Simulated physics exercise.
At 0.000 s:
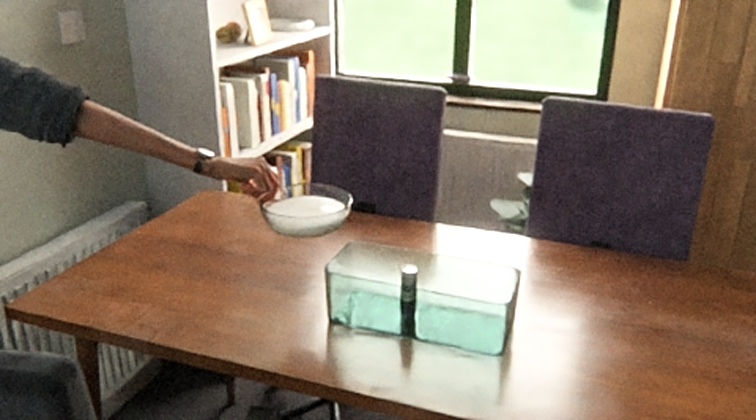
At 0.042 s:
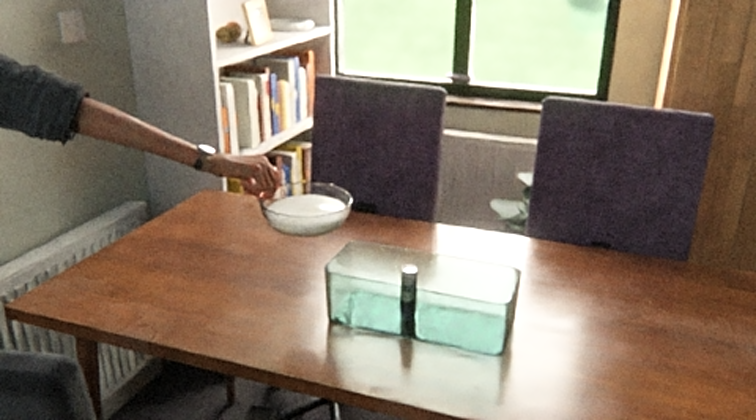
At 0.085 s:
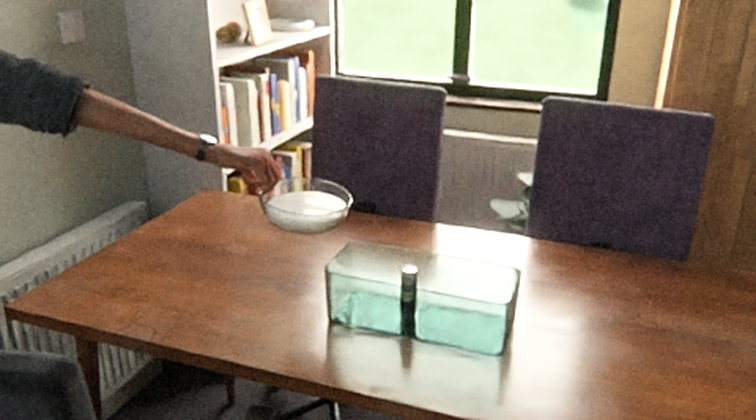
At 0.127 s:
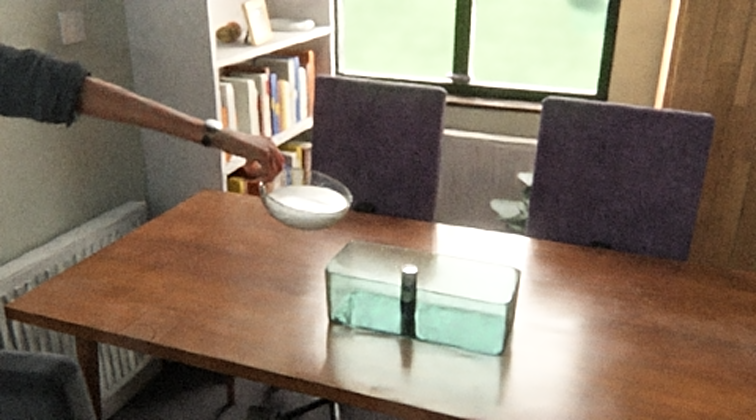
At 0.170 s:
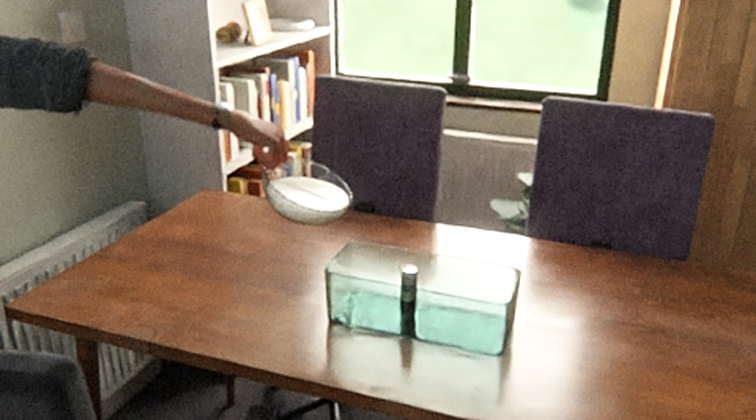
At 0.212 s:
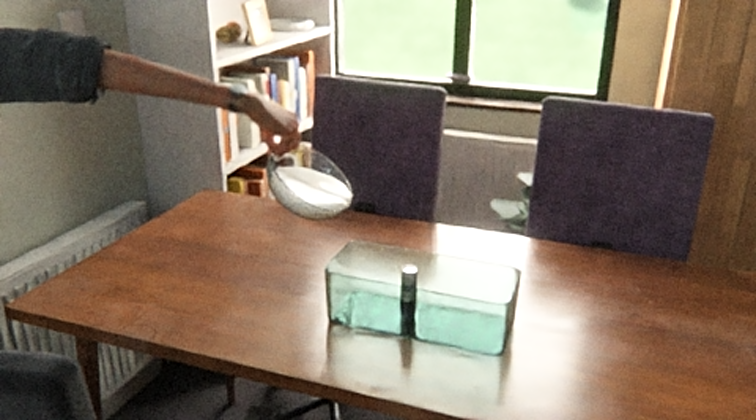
A hand held a round glass bowl of milk above a wooden table, beside an oblong basin with a small tin in it, then gradually tilted the bowl to the right toward the basin.
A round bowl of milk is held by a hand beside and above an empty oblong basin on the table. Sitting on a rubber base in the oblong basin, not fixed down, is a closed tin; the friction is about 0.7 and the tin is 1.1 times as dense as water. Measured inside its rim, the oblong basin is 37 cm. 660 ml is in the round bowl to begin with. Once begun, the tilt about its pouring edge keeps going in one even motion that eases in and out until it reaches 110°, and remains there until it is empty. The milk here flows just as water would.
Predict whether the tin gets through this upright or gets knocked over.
Knocked over.
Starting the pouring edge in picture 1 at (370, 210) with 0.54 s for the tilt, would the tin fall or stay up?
After that, the tin stays vertical.
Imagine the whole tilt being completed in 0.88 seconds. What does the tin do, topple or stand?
The tin would overturn.
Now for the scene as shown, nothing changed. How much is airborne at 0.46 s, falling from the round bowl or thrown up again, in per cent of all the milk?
80 %.
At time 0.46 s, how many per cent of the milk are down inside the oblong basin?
Fraction in basin: Approx. 10%.
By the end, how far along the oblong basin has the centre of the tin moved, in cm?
Roughly 7.5 cm.
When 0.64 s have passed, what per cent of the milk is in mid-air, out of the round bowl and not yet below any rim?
It comes to some 1 percent of the total.
After 0.46 s the tilt is 104° and 10 per cent is still to pour; the tin stands where it began.
After 0.64 s the tilt is 110° and 0 per cent is still to pour; the tin leans 33°.
After 0.83 s the tilt is 110° and 0 per cent is still to pour; the tin lies on its side.
After 1.04 s the tilt is 110° and 0 per cent is still to pour; the tin lies on its side.
In the end the tin lies on its side.
